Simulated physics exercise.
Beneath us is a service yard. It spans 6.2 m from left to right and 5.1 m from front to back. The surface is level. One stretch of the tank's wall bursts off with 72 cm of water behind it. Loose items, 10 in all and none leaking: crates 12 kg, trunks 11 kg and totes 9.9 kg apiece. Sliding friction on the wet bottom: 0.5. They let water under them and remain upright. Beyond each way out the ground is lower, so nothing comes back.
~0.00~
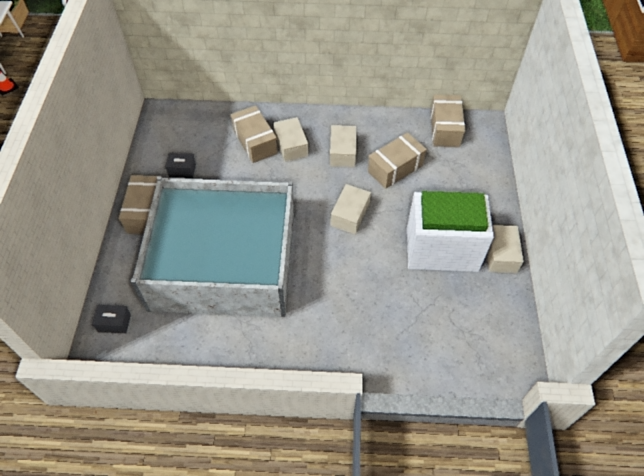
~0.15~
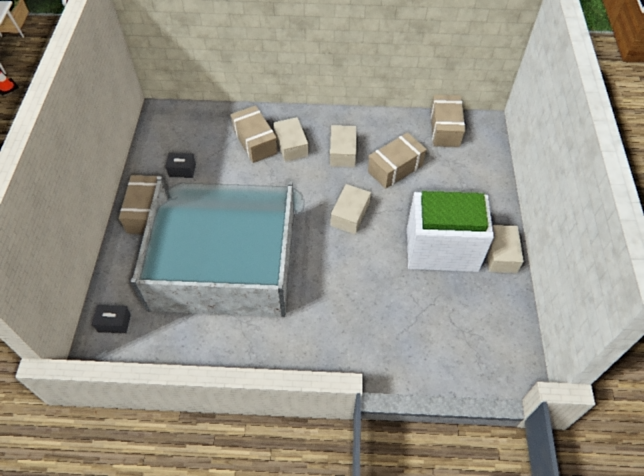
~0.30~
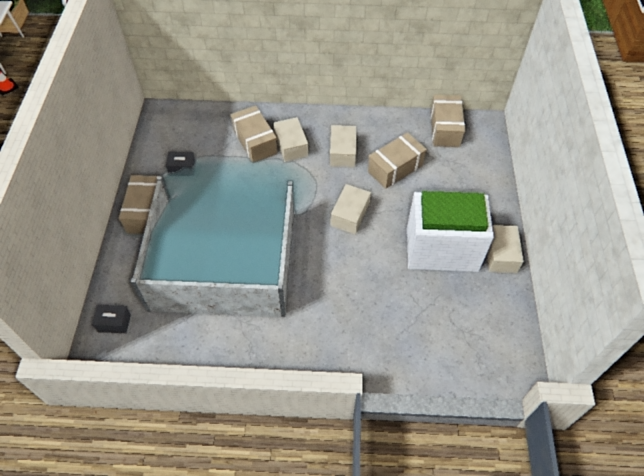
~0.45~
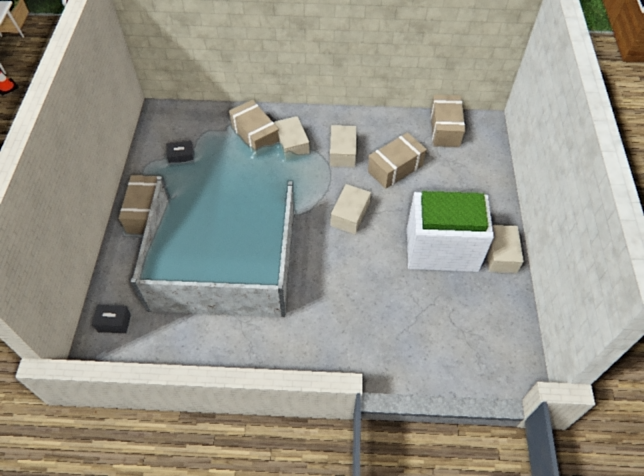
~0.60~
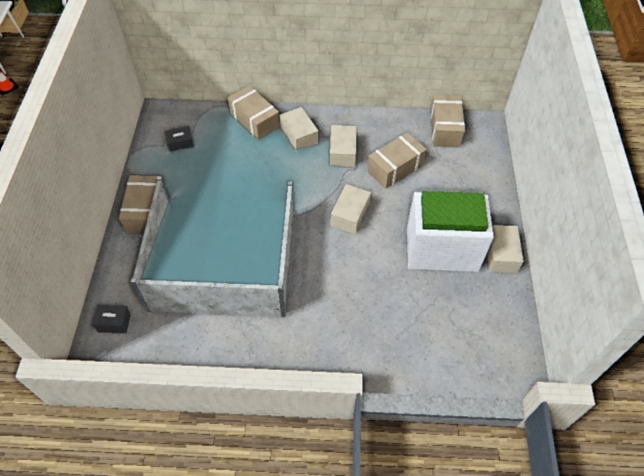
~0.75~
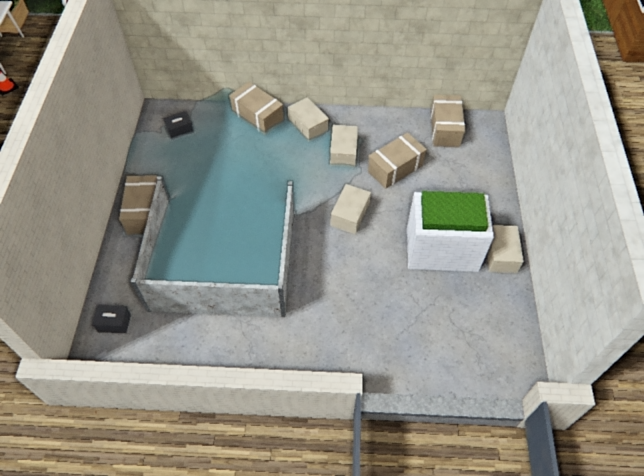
At first, water fills a square tank on the left of a walled yard scattered with boxes and dark cases. The tank's back side gives way and water pours out across the floor toward the rear wall, nudging two nearby boxes, then pushing them and a dark case slightly farther back.
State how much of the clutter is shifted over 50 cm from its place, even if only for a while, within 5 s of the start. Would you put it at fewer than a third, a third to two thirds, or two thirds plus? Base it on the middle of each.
Two thirds and up.
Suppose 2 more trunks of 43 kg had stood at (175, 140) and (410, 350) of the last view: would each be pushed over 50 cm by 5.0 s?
Taking them in turn, the first is above the mark and the second below the mark.
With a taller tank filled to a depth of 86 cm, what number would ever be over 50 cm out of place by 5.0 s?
You'd get 10 in that case.
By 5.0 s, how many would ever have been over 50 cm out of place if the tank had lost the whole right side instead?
The answer then is 4.
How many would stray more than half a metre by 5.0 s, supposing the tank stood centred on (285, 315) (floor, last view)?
Count: 10.
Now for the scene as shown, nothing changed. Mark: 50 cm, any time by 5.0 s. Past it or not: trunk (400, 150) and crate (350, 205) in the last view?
Result, in order: Above the line; below the line.
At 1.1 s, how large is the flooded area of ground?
Some 11.5 m2 of it.
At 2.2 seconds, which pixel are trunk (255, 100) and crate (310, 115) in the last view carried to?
Around (368, 92) and (458, 104).
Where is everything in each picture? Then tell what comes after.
A tote at (179, 160) rests on the ground; a trunk at (253, 126), on the bottom; 3.0 m2 under water; 0 of 10 have shifted, in the first frame.
A tote at (179, 160), on the bottom; a trunk at (253, 126), on the bottom; 4.0 m2 under water; 0 of 10 have shifted, in the second frame.
A tote at (180, 159) rests on the ground, 3 cm from its start; a trunk at (253, 126), on the bottom; 5.3 m2 under water; 0 of 10 have shifted, in the third frame.
A tote at (179, 149) rests on the ground, 24 cm from its start; a trunk at (253, 120), on the bottom, 12 cm from its start; water covers 6.4 m2; 2 of 10 have shifted, in the fourth frame.
A tote at (178, 135) rests on the ground, 55 cm from its start; a trunk at (253, 105) rests on the ground, 43 cm from its start; water covers 8.0 m2; 3 of 10 have shifted, in the fifth frame.
A tote at (177, 120), on the bottom, 87 cm from its start; a trunk at (256, 100) rests on the ground, 53 cm from its start; 9.4 m2 under water; 3 of 10 have shifted, in the sixth frame.
After 1.1 s 3 of 10 are over 50 cm from their spots; 2 afloat.
After 2.2 s 5 of 10 are over 50 cm from their spots; 3 afloat.
After 3.5 s 6 of 10 are over 50 cm from their spots; 6 afloat.
After 5.0 s 9 of 10 are over 50 cm from their spots, and 9 have been at some point; 7 afloat.
